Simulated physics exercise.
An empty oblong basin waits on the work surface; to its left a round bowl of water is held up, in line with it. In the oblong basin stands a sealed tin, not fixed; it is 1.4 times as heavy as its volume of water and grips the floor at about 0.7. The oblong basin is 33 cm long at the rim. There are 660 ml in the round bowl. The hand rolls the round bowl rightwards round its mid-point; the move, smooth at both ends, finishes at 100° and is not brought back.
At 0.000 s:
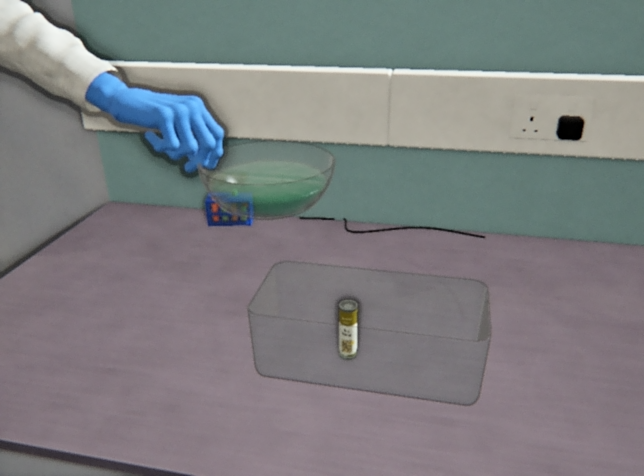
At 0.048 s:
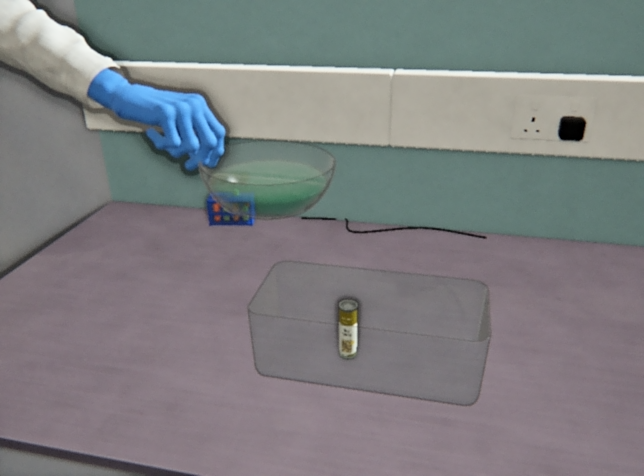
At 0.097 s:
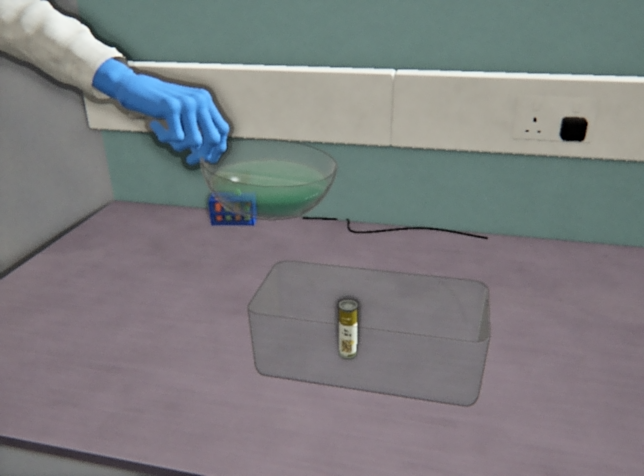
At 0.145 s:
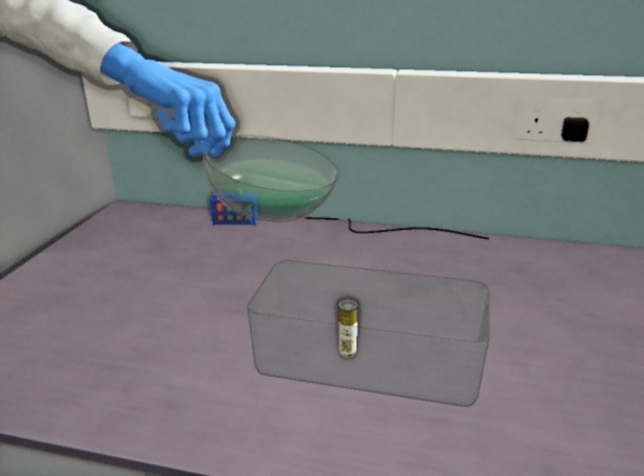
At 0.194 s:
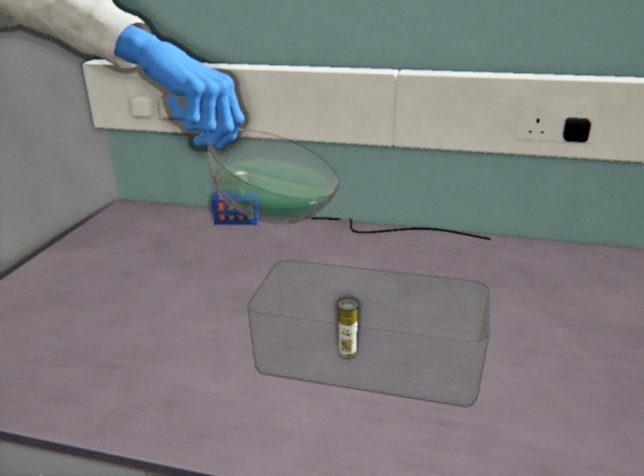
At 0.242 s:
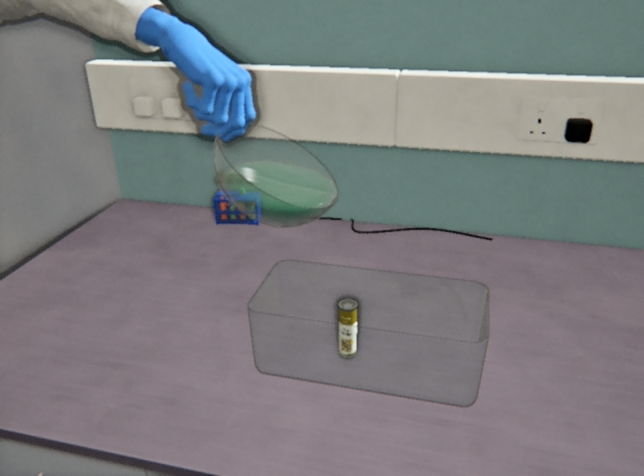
On a lab bench, a blue-gloved hand tilting a clear bowl of green liquid rightwards, an empty-looking basin behind a small tin.
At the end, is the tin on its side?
The tin keeps standing.
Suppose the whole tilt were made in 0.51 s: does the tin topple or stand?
The tin stays up.
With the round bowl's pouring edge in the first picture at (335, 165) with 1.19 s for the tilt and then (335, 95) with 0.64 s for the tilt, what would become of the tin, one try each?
First it keeps standing; then it goes over.
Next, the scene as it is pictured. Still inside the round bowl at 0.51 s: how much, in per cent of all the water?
Some 10 per cent.
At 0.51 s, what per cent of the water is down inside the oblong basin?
Some 40 per cent.
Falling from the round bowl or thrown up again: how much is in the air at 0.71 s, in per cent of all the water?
Some 4 per cent.
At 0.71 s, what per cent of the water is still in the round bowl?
Some 0 per cent.
Then, 0.51 s in, the tilt is 90° and 9 per cent is still to pour; the tin stands where it began.
Then, 0.71 s in, the tilt is 100° and 0 per cent is still to pour; the tin stands where it began.
Then, 0.92 s in, the tilt is 100° and 0 per cent is still to pour; the tin stands where it began.
Then, 1.14 s in, the tilt is 100° and 0 per cent is still to pour; the tin stands where it began.
Finally, the tin stands where it began.
